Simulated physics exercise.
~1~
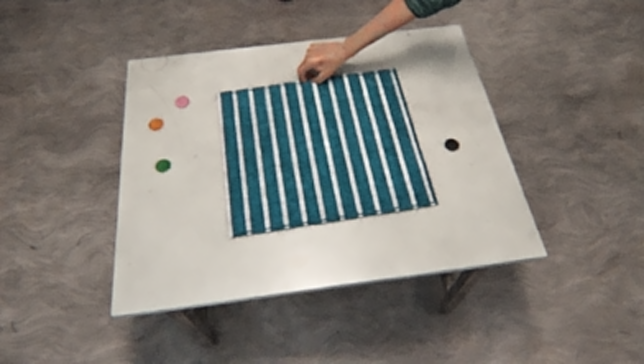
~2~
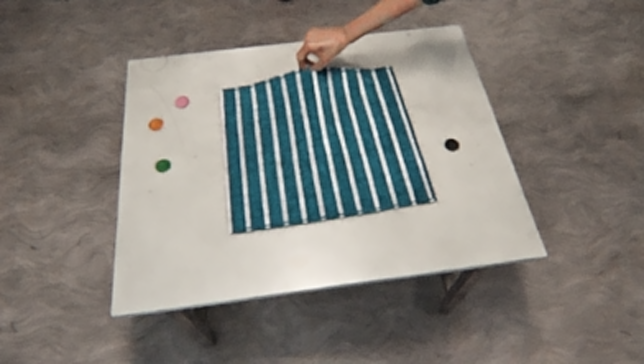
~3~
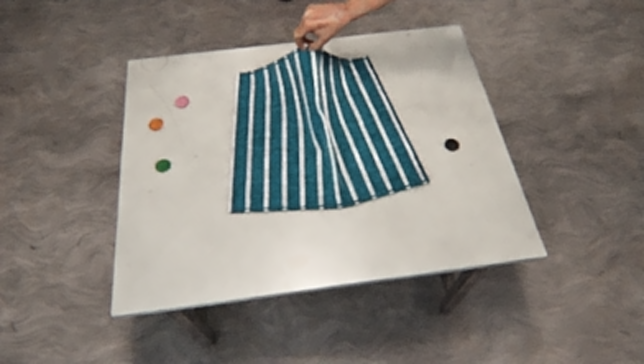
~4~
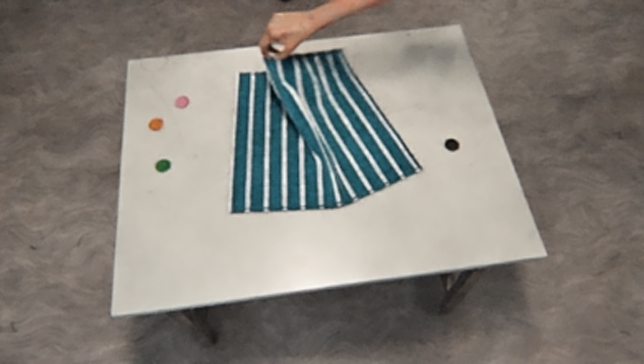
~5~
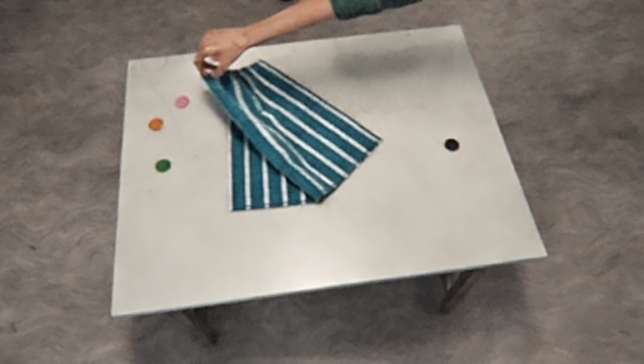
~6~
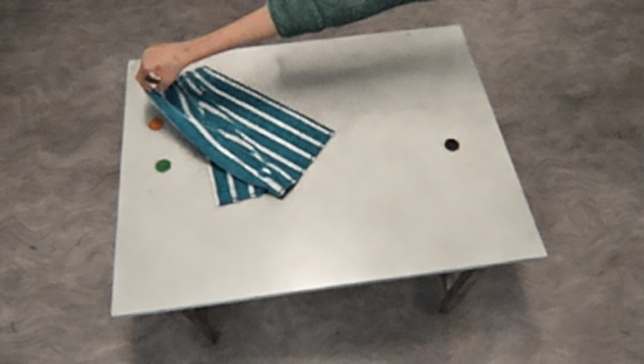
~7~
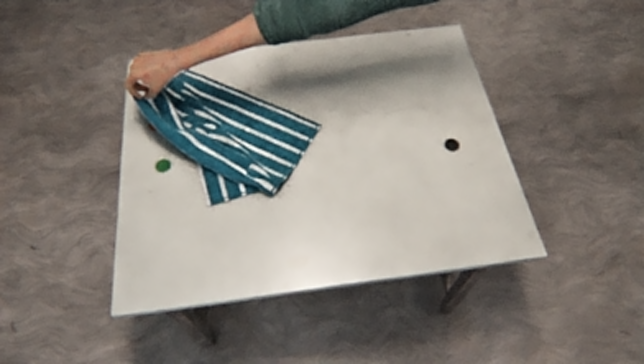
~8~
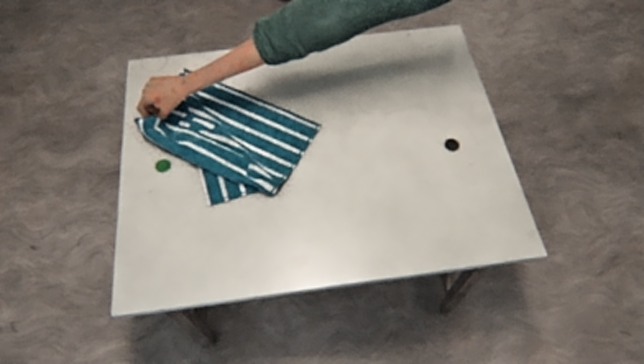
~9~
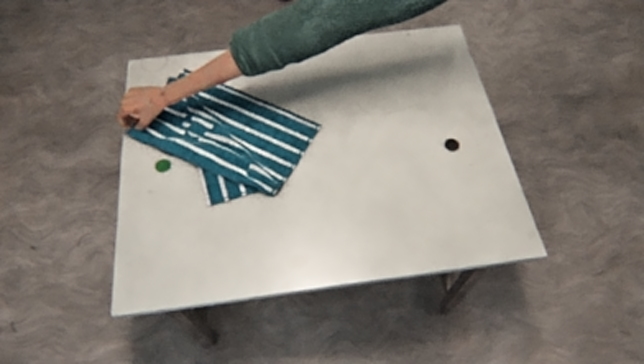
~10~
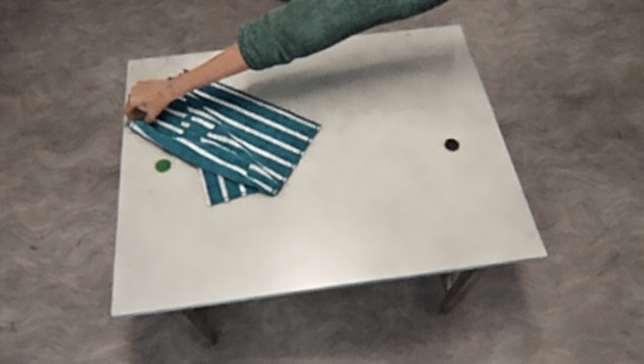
Striped teal cloth being pinched and dragged leftward by a hand, ending bunched over the pink and orange discs on a table.
